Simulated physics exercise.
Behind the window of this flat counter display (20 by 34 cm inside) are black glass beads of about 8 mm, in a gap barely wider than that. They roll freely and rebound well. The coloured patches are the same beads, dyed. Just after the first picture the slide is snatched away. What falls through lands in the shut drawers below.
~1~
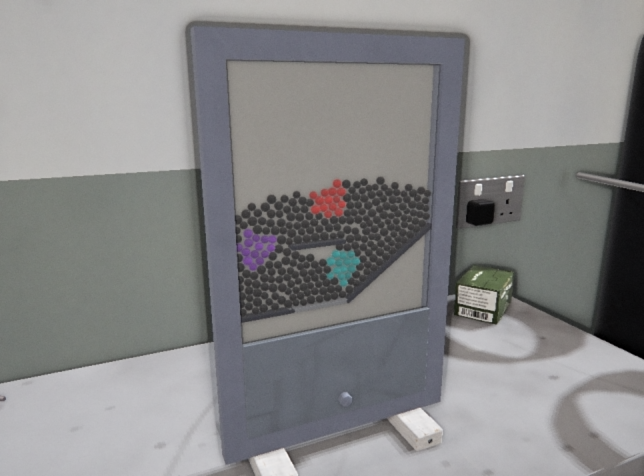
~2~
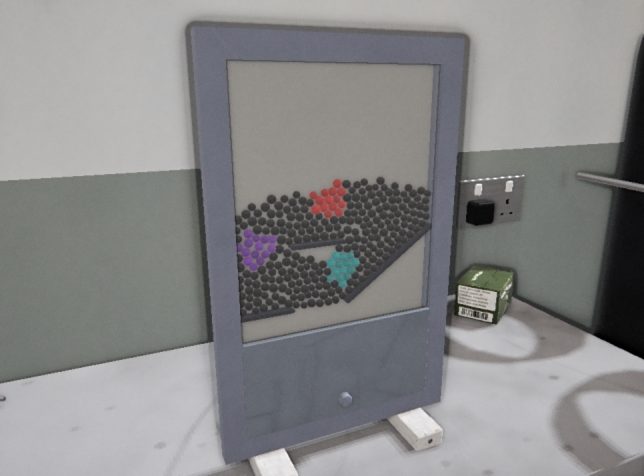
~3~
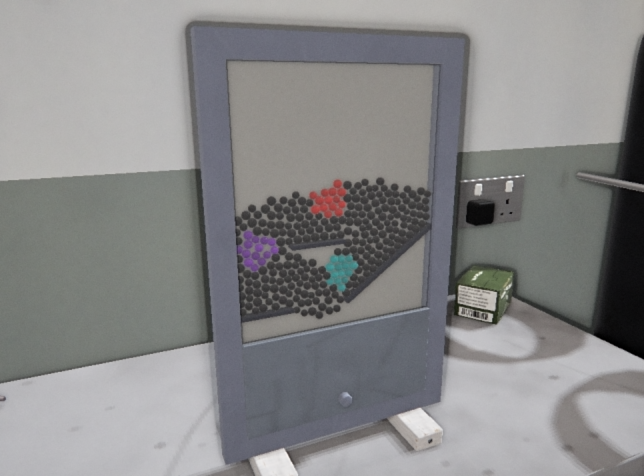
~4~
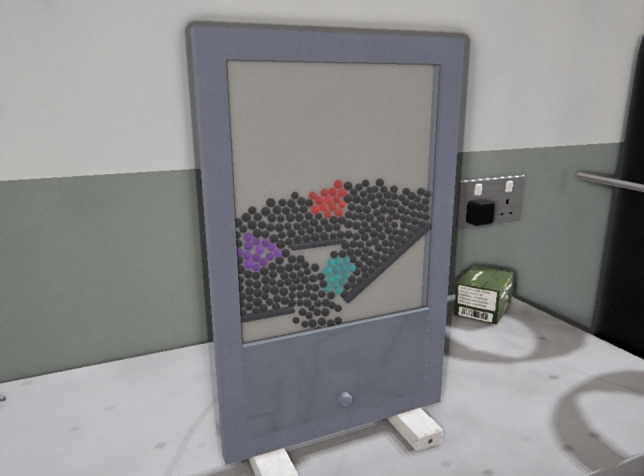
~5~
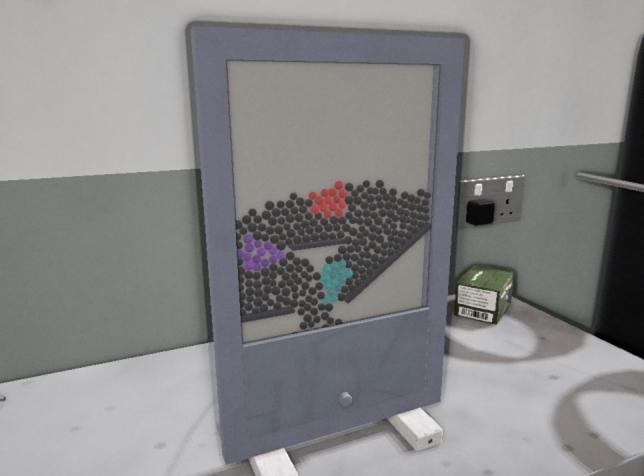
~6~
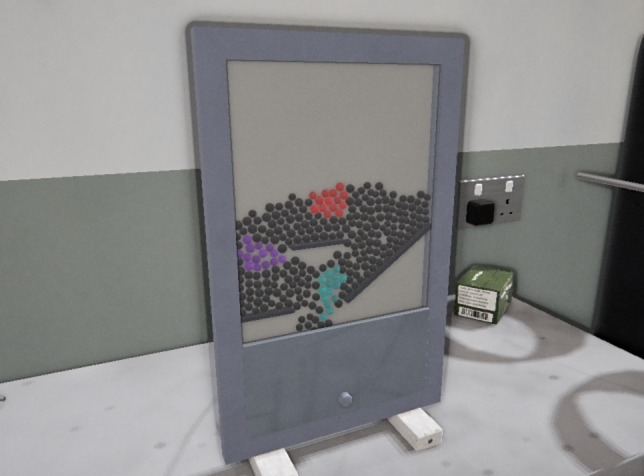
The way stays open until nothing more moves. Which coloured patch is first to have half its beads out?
Answer: Turquoise.
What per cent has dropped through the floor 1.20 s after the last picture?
Roughly 95 per cent.
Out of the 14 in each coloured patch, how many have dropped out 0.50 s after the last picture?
Red 4, turquoise 14, purple 8.
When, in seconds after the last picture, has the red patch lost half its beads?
At about 0.6 s.
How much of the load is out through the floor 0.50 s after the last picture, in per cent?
Roughly 70 per cent.
Then, 0.15 s later than the last picture, 30 % are out; out of 14, red 0, turquoise 14, purple 0.
Then, 0.50 s later than the last picture, 70 % are out; out of 14, red 3, turquoise 14, purple 8.
Then, 1.20 s later than the last picture, 95 % are out; out of 14, red 14, turquoise 14, purple 14.
At rest 1.7 s after the last picture, 95 % are out; out of 14, red 14, turquoise 14, purple 14; half out at red 0.54 s, turquoise 0.07 s, purple 0.44 s.
